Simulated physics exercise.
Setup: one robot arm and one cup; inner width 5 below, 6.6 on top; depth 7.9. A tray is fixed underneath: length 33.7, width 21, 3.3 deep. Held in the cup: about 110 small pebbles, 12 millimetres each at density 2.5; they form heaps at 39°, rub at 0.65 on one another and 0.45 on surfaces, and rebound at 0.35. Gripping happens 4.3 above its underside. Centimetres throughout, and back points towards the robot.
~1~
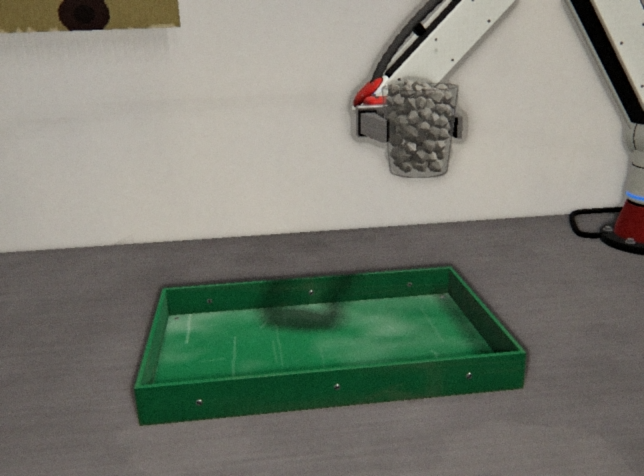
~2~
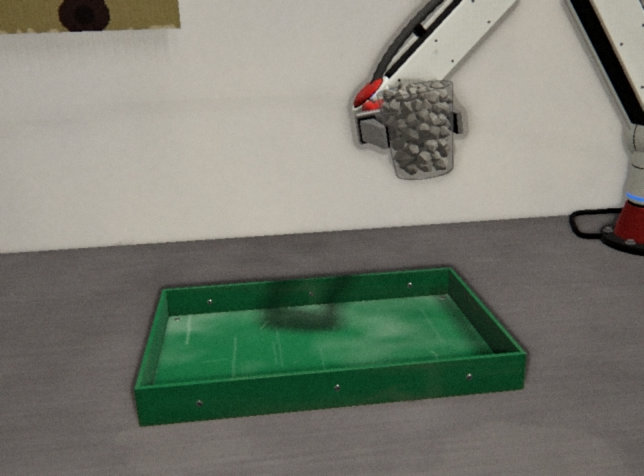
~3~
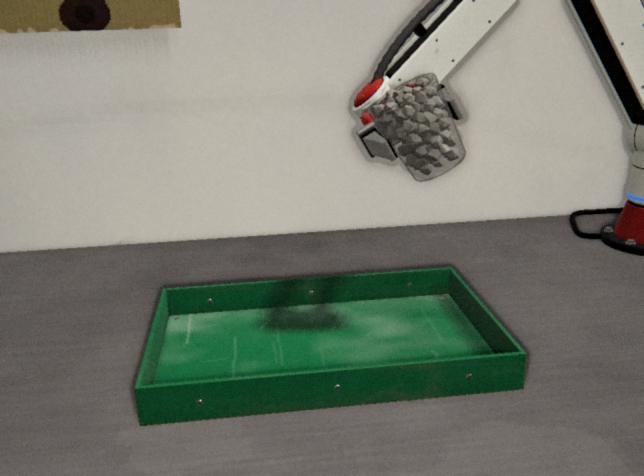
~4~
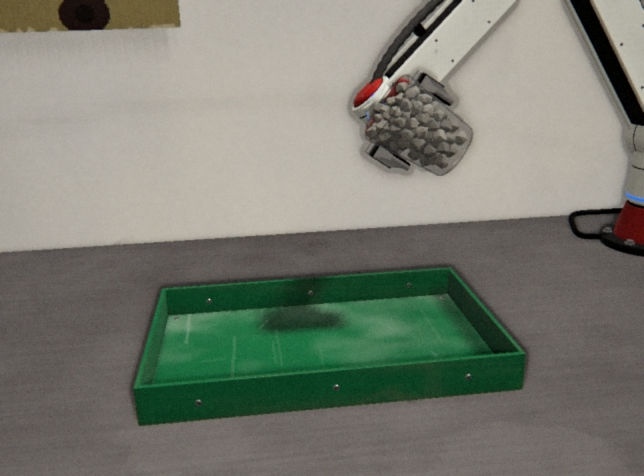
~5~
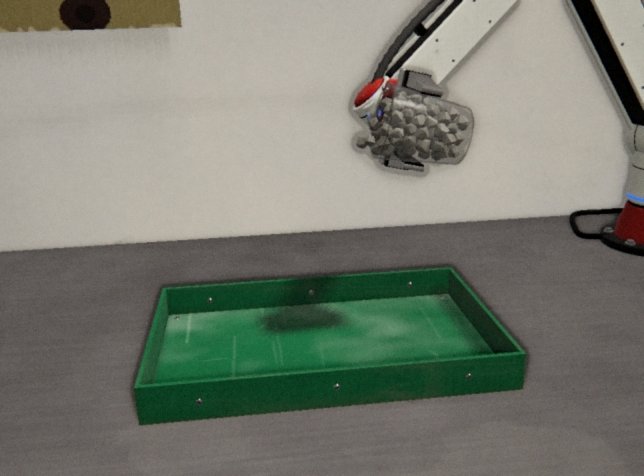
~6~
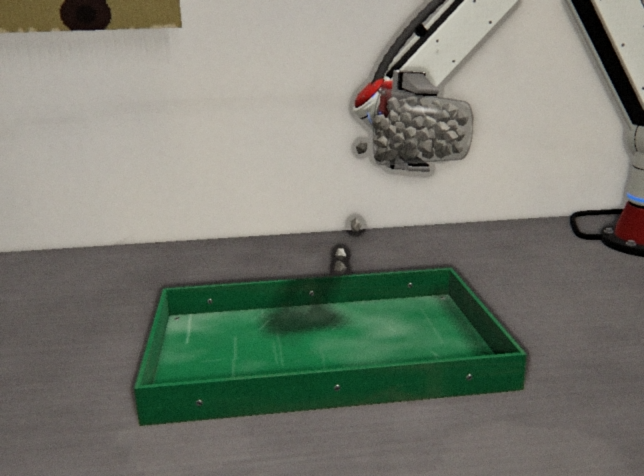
Robot arm tilting a cup heaped with grey pebbles onto its side above a green tray, a few pebbles dropping out.
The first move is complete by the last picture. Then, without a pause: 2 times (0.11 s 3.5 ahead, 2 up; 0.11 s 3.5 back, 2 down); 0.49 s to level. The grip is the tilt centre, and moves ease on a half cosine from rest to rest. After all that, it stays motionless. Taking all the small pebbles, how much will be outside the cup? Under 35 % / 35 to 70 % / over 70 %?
Over 70 %.
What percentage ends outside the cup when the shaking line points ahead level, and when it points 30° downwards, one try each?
85 and 65 %.
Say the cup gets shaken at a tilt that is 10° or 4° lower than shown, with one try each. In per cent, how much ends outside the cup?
About 85 per cent for the first try and 95 per cent for the second.
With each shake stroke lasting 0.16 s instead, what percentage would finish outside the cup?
Roughly 70 in a hundred.
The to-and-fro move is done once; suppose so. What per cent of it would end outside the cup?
Near 90 per cent.
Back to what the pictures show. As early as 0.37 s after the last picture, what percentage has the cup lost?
Roughly 90 per cent by then.
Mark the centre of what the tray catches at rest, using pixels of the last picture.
(275, 347).
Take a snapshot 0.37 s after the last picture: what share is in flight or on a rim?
I'd put it near 1 per cent.
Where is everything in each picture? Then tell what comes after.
In the first frame, cup middle at (419, 132), level; upper third of the load around (420, 98), from x 395 to 450, top at y 85; 110 in the cup.
In the second frame, cup middle at (420, 132), tilted 8° forward; upper third of the load around (418, 99), from x 390 to 445, top at y 90.
In the third frame, cup middle at (421, 132), tilted 29° forward; upper third of the load around (409, 103), from x 380 to 450, top at y 85.
In the fourth frame, cup middle at (422, 131), tilted 56° forward; upper third of the load around (409, 110), from x 375 to 460, top at y 90.
In the fifth frame, cup middle at (423, 129), tilted 77° forward; upper third of the load around (413, 114), from x 365 to 460, top at y 95.
In the sixth frame, cup middle at (424, 129), tilted 85° forward; upper third of the load around (418, 116), from x 340 to 460, top at y 105; 106 in the cup, 4 in flight or on a rim.
Then, 0.37 s later, tilted 85° forward, highest piece 23 above the table; 97 in the tray, 12 in the cup, 1 in flight or on a rim.
Then, 0.74 s later, tilted 27° forward, highest piece 2 above the table; 110 in the tray.
Then, 1.13 s later, level, highest piece 2 above the table; 110 in the tray.
Then, 2.18 s later, level, highest piece 2 above the table; 110 in the tray.
At rest, 110 in the tray. That is 100 % outside the cup.
